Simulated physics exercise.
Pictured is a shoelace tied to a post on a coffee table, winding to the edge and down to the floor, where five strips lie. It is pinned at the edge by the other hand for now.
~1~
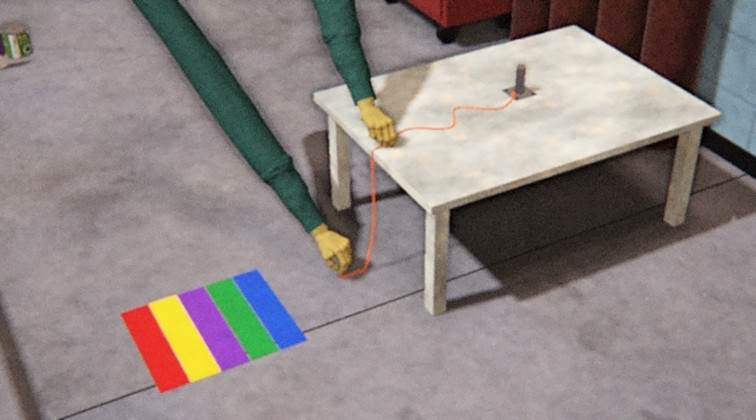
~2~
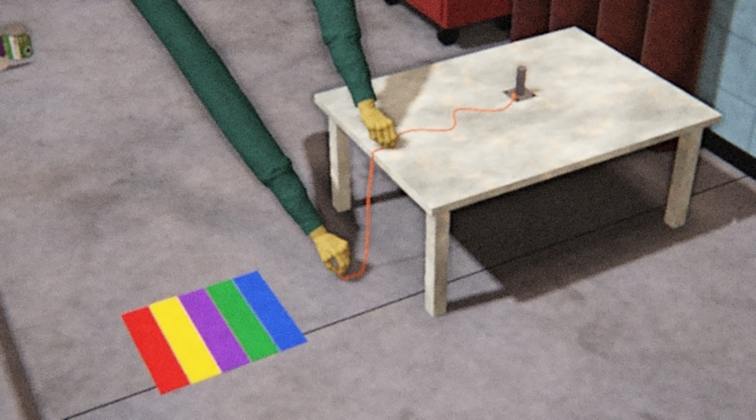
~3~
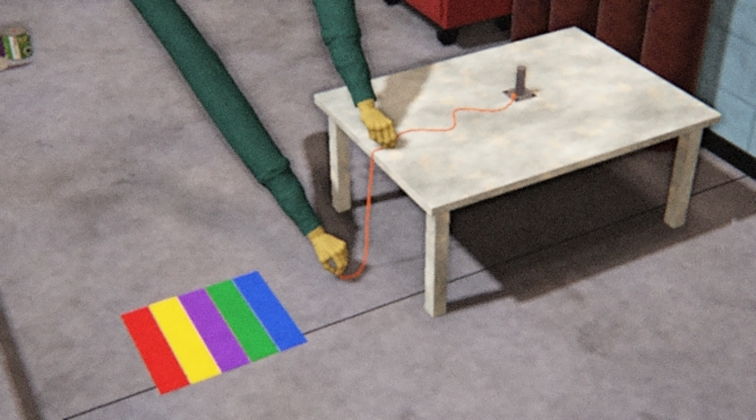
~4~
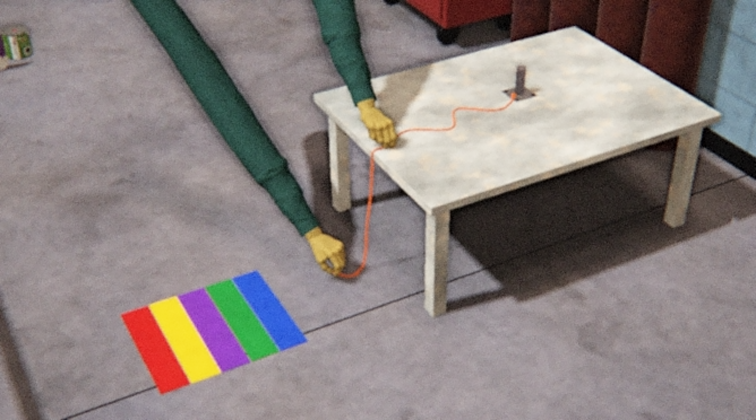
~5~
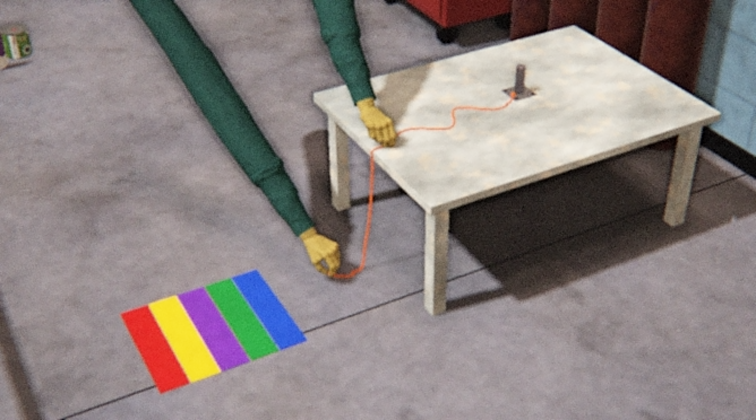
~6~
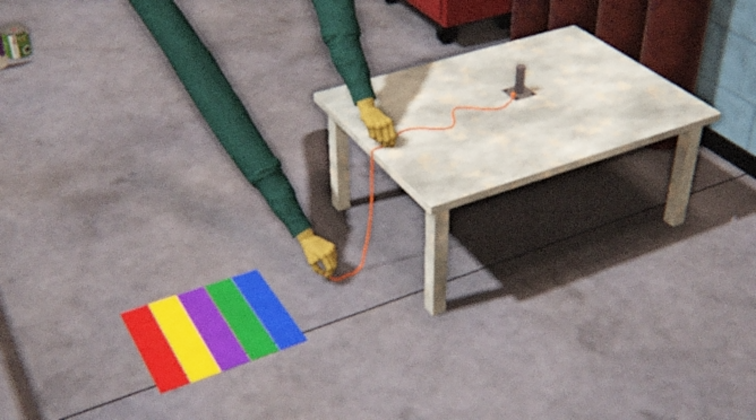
On a coffee table, one hand pins an orange shoelace at the edge while the lower hand draws its end slightly left.
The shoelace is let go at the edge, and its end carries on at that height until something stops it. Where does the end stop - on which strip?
On the purple strip.
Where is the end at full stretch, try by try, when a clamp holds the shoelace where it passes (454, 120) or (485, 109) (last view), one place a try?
In order, the pixels are (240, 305) and (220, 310).
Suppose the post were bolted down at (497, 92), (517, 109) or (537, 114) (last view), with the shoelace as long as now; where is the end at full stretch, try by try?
About (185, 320), (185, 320) and (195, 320).
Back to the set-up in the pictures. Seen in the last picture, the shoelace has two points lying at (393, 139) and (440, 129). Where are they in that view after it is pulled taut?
I'd say about (365, 155) for one and about (410, 133) for the other.
Soon after, end near (259, 297); over blue.
After that, end near (228, 307); over green.
At the stop, end near (209, 314); over purple. Over purple.
